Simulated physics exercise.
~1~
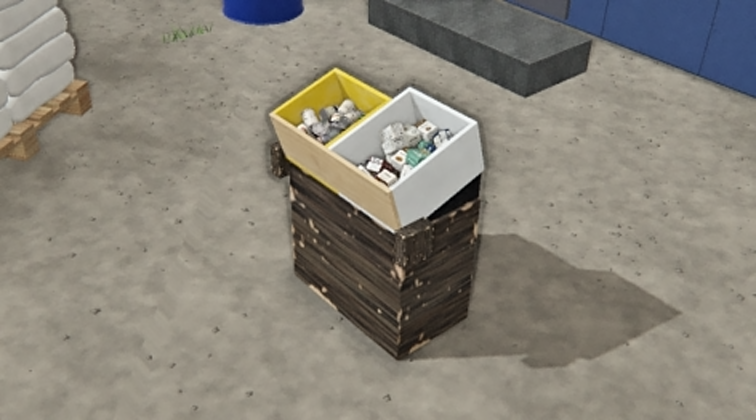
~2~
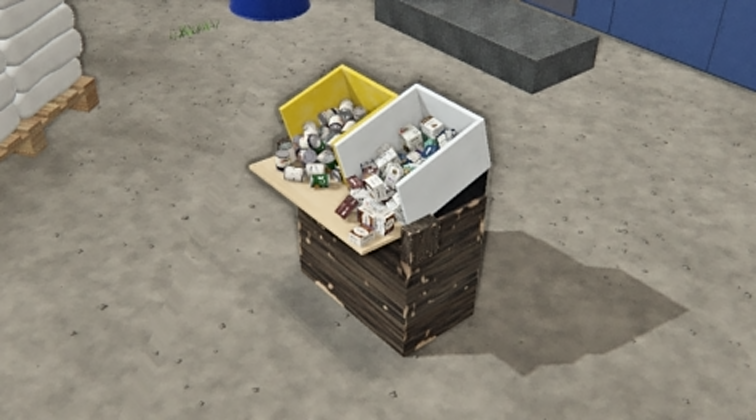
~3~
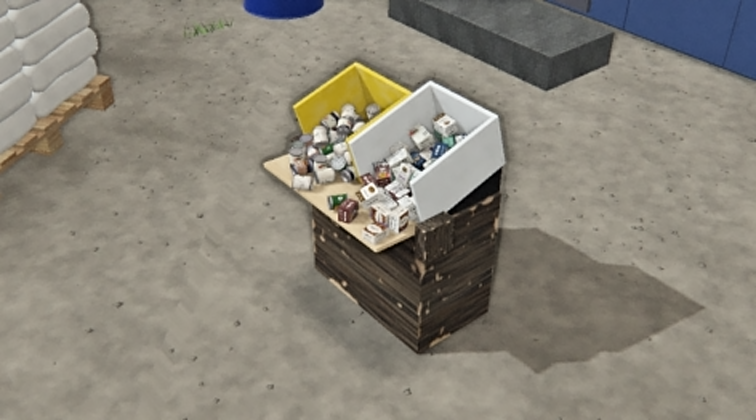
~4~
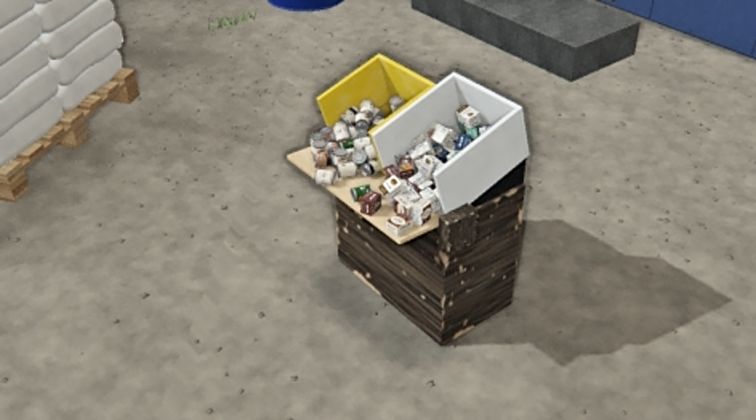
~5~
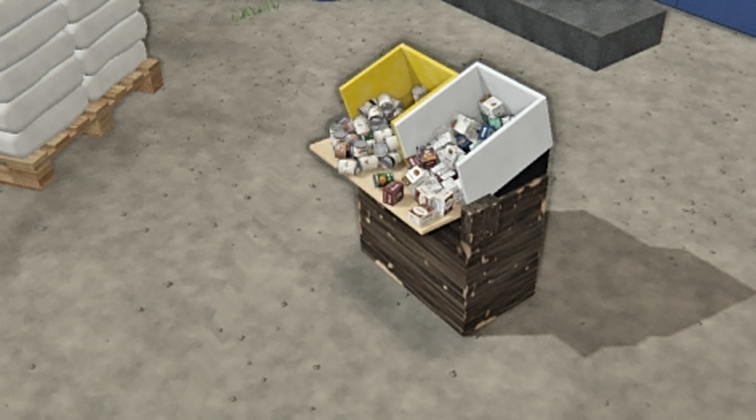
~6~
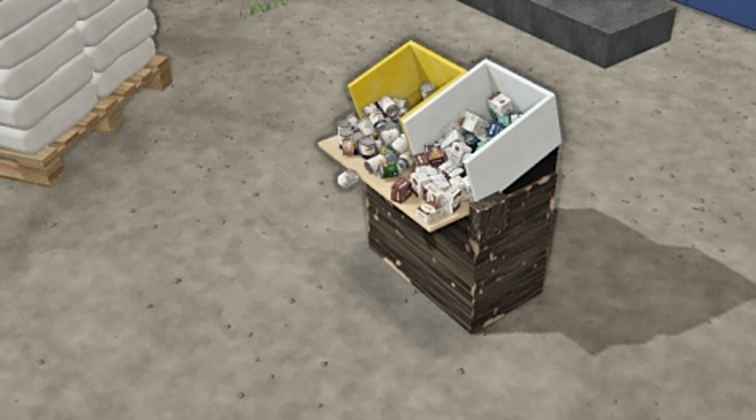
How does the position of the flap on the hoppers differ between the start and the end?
At the start the flap leans up across the front of the two hoppers, holding the cartons and tins in. By the end it has swung down and lies open on its side, with cartons and tins spread over it.
